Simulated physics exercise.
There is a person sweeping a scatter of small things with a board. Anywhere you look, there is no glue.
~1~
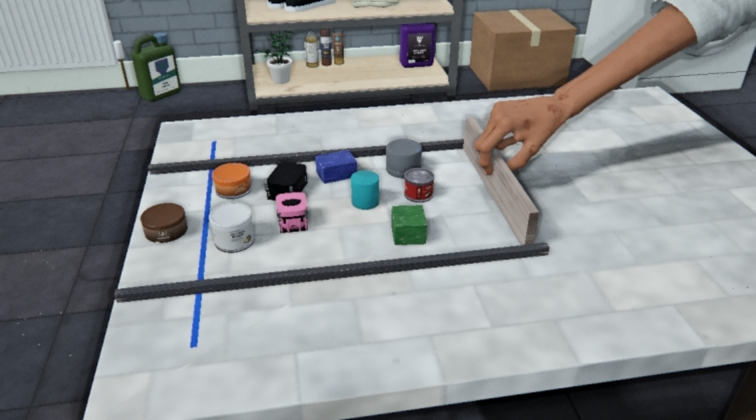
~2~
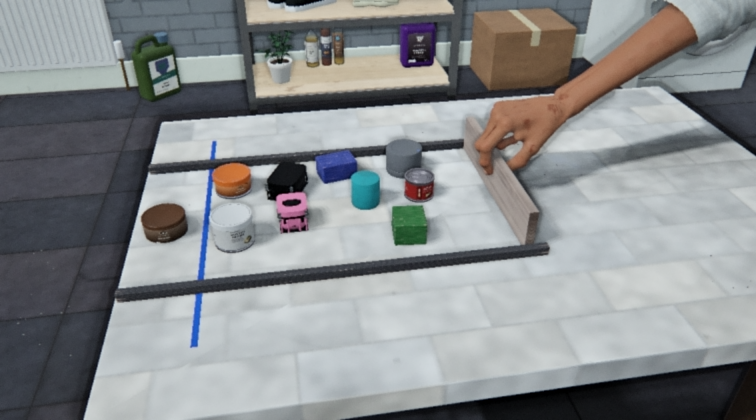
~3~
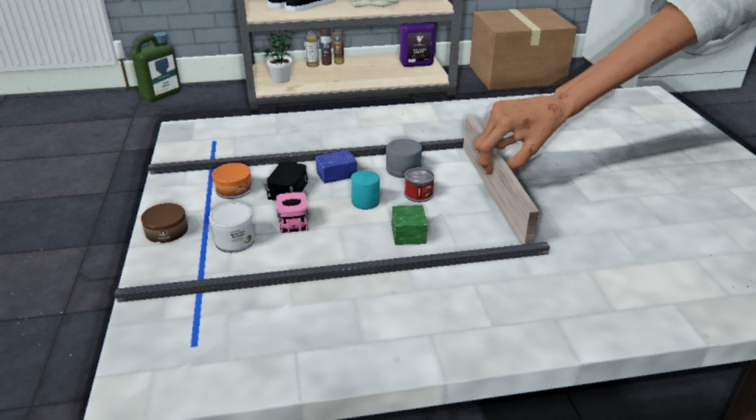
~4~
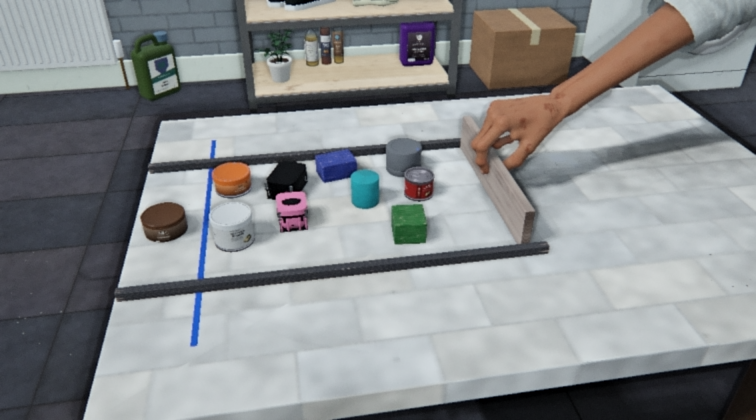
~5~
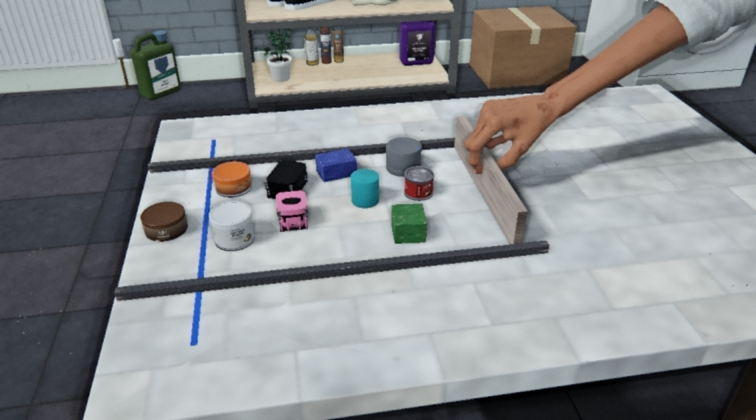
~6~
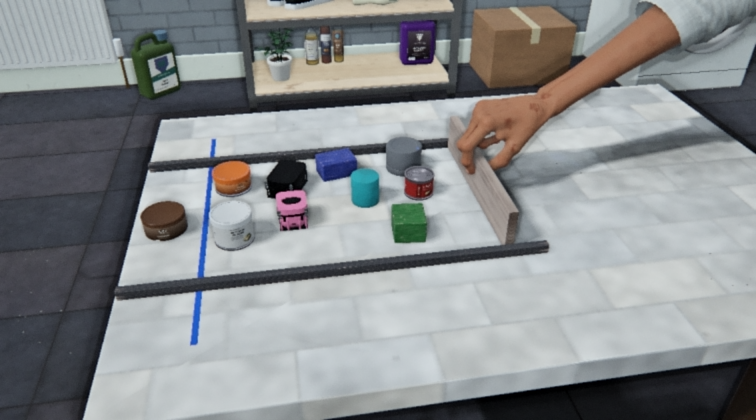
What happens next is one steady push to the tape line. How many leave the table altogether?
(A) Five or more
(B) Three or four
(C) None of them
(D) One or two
One or two (D).
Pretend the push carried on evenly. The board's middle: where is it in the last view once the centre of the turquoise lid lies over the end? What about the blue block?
The middle is at (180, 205) when it's the turquoise lid, and at (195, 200) when it's the blue block.
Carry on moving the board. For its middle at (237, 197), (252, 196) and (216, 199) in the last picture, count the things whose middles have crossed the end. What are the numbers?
Place by place, 0, 0 and 1.
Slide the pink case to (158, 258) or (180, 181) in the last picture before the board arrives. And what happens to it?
Well, the pink case stays aboard in the first case and is gone in the second.
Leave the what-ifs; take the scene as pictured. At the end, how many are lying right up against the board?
Tally at the end: 4.
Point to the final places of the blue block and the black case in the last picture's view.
Look around (154, 171) for the first and around (160, 190) for the second.
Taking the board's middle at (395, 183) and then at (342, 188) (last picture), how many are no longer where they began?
Tally at point one: 5; at point two: 8.
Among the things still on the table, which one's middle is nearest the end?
The answer is the blue block.
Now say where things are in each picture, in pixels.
The first frame shows brown tub (165, 223); orange pot (232, 181); white tin (233, 228); board (496, 176); tape (206, 221).
The second frame shows orange pot (233, 181); blue block (337, 167).
The third frame shows white tin (233, 228); red tin (419, 185).
The fourth frame shows brown tub (165, 222); green block (409, 224).
The fifth frame shows orange pot (232, 180); grey lid (404, 157).
The sixth frame shows brown tub (165, 221); orange pot (232, 179); white tin (233, 226); board (478, 175); tape (206, 218).
Soon after, none off yet; brown tub at rest near (165, 221); orange pot at rest near (232, 179); white tin at rest near (233, 226).
After that, none off yet; brown tub at rest near (165, 221); orange pot displaced about its own width near (202, 186); white tin at rest near (233, 226).
And then, none off yet; brown tub at rest near (163, 221); orange pot displaced well along near (162, 190); white tin displaced about its own width near (192, 228).
In the end, the number that fall off is one or two; gone, orange pot and brown tub.
